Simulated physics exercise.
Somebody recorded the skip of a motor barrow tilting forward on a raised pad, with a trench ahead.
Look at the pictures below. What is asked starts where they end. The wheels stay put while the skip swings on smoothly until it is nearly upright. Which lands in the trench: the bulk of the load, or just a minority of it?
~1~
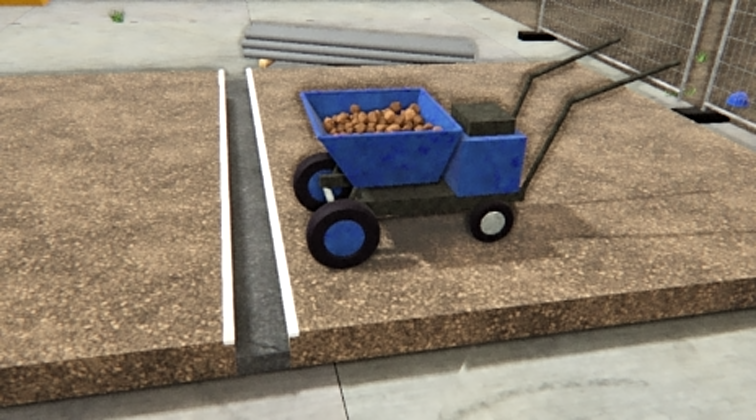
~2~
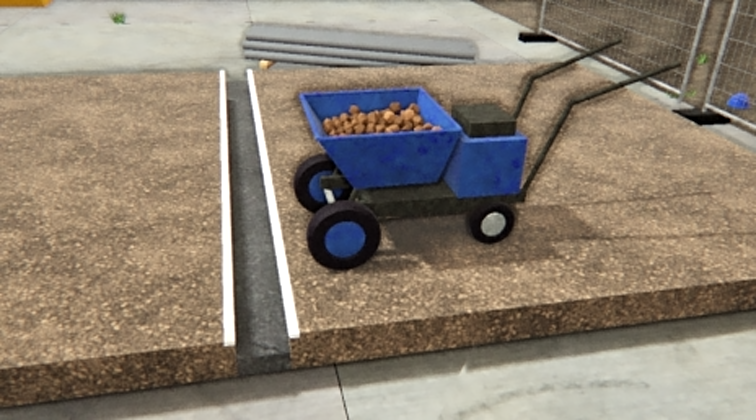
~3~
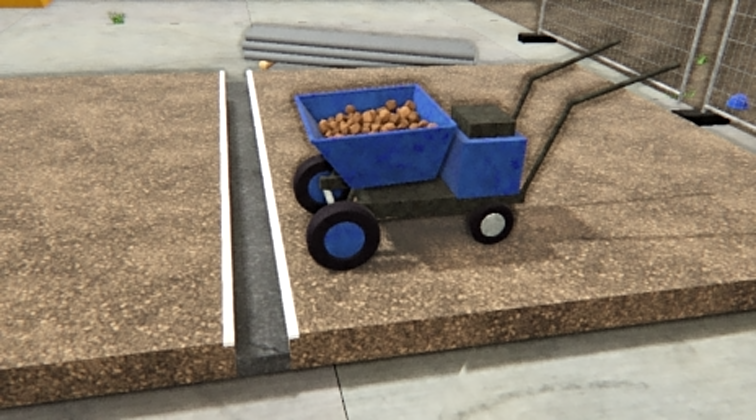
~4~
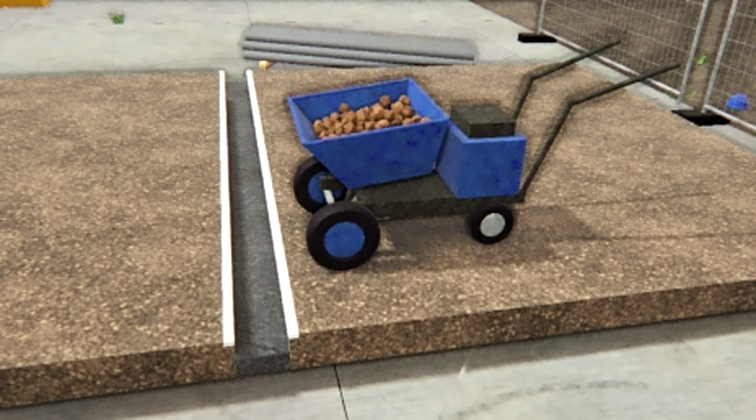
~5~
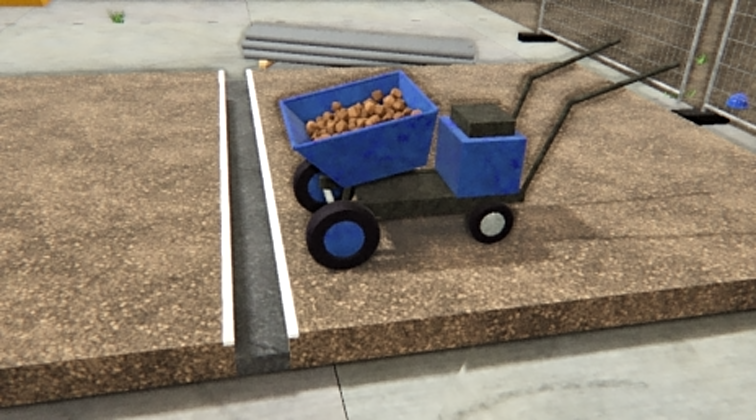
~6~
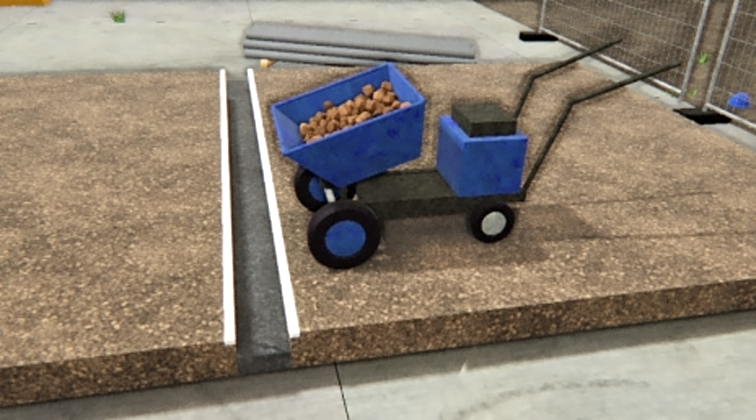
I predict the trench will fail to catch most of it.
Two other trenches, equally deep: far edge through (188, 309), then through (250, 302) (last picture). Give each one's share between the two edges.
Estimated share: Try 1 approx. 70 in a hundred, try 2 approx. 0 in a hundred.
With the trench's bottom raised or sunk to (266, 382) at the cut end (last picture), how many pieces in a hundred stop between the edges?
Something close to 0 per cent.
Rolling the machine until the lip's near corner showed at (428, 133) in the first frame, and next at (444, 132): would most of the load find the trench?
The first place leaves the lesser portion between the edges, the second place the lesser portion.
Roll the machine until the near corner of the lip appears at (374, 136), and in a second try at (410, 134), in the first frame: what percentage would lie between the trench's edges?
The share would be near 80 percent, and then near 50 percent.
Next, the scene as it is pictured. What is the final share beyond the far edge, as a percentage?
Some 75 per cent.
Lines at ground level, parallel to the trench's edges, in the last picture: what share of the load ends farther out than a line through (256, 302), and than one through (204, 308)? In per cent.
The first comes to 80 per cent, the second to 50 per cent.
Shortly afterwards, skip tipped steeply; the whole lot in the skip.
Next, skip tipped right over; the bulk in the skip; near a quarter beyond it; only a few falling.
Some moments later, skip tipped right over; near a quarter in the skip; only a few in or heaped over the trench; the bulk beyond it.
In the end, skip tipped right over; near a quarter in the skip; a little in or heaped over the trench; the bulk beyond it.
